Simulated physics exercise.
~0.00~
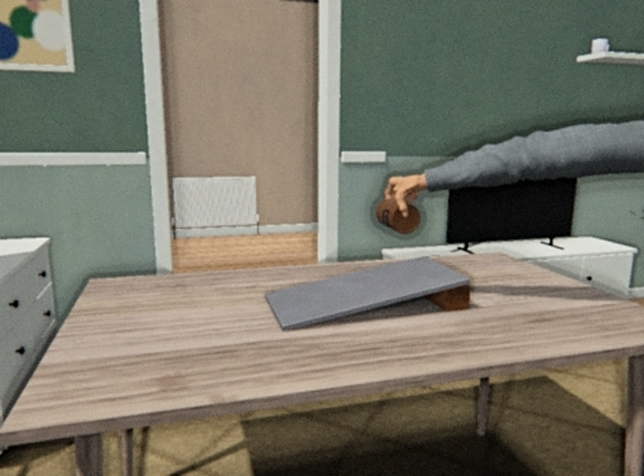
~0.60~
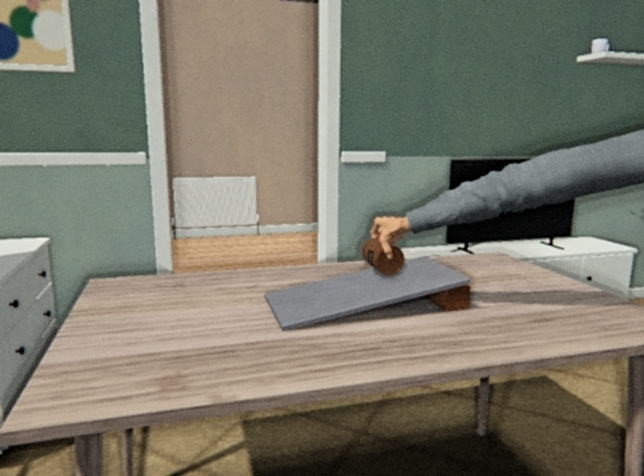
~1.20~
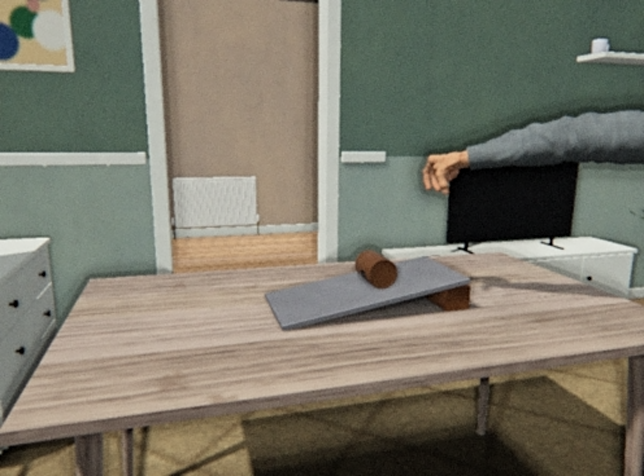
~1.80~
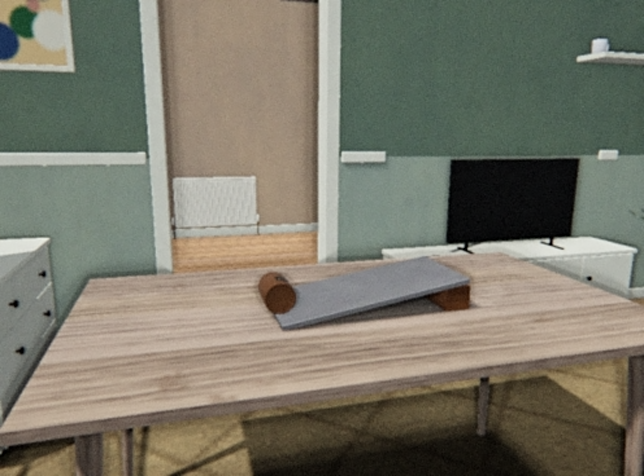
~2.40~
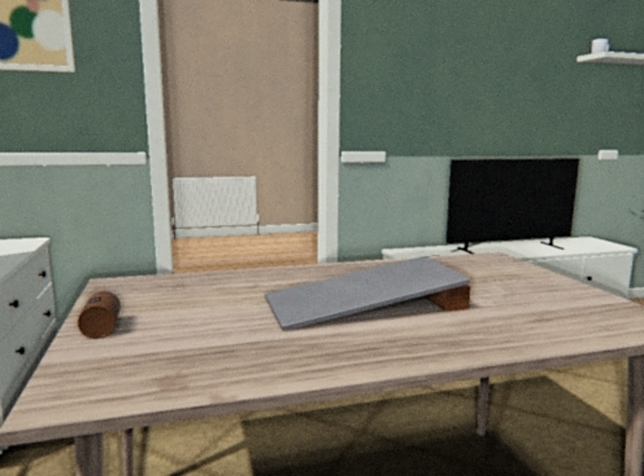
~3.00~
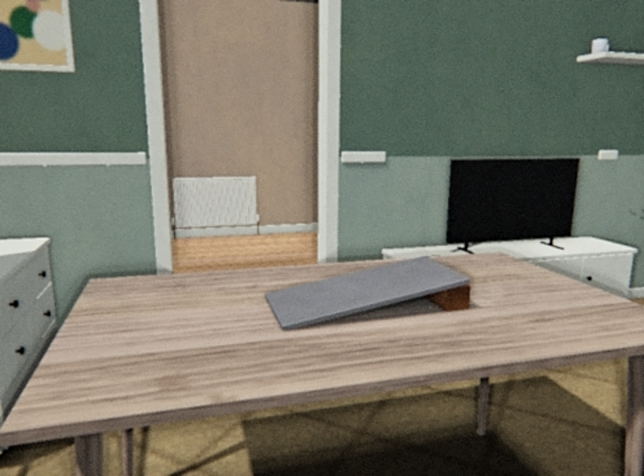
A brown jar lying on its side is held by a grey-sleeved arm reaching in from the right, above a wooden table in a green-walled room, seen from a still camera. On the table a grey board slopes down to the left, propped on a brown block, with a dark television behind. The hand lowers the jar onto the upper part of the board, lets go and draws back. The jar rolls down the slope, leaves its lower end and carries on across the tabletop to the left. At the end it is out of view, and the board remains in place.
